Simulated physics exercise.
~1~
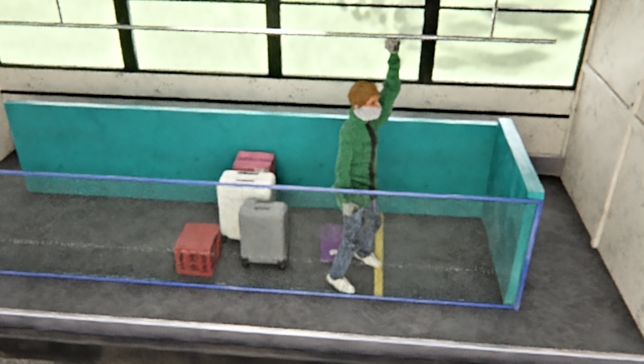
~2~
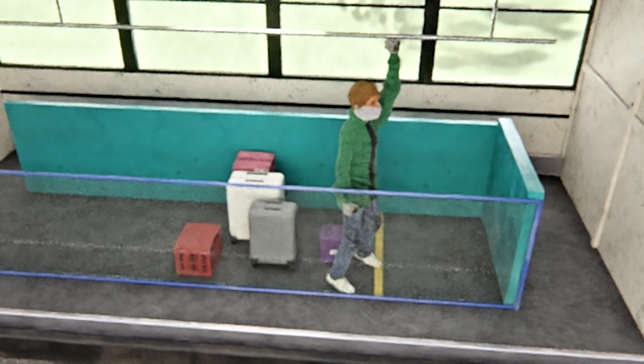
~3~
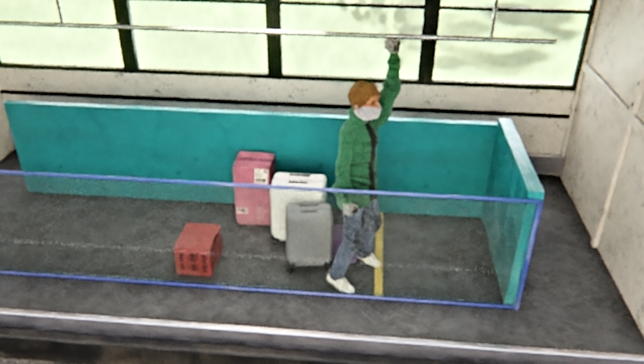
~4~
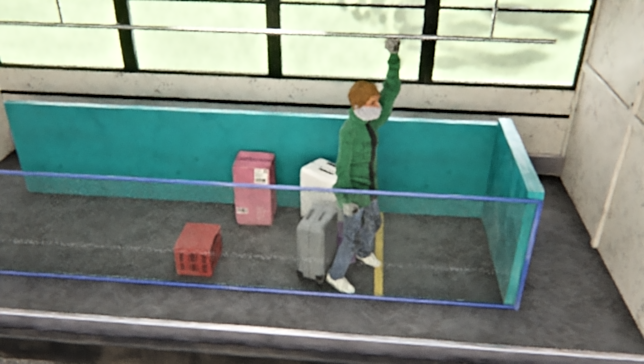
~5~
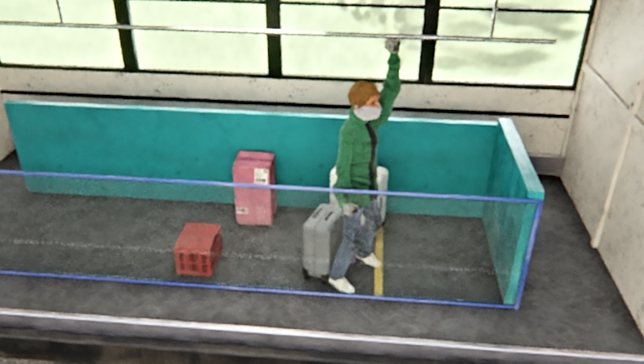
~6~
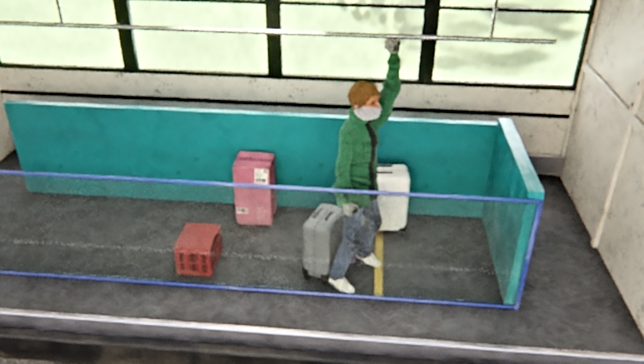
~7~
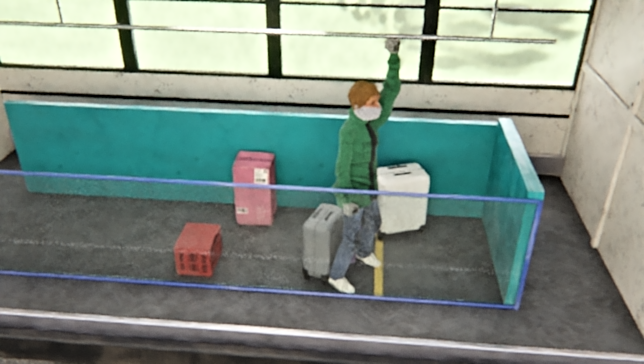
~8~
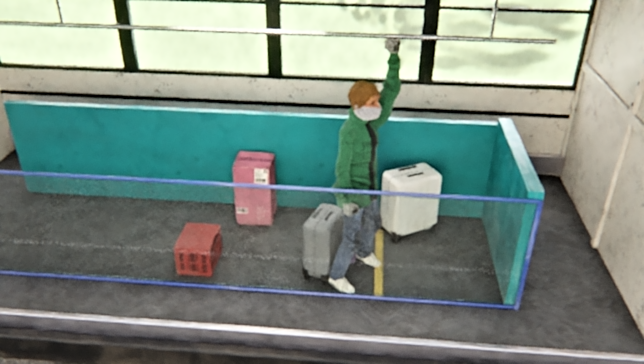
The clip shows a masked traveller in a green jacket gripping an overhead rail as white and grey suitcases roll right; the grey one stops by the traveller's legs, while the white one passes behind and stops beyond the yellow line, the red crate staying still.
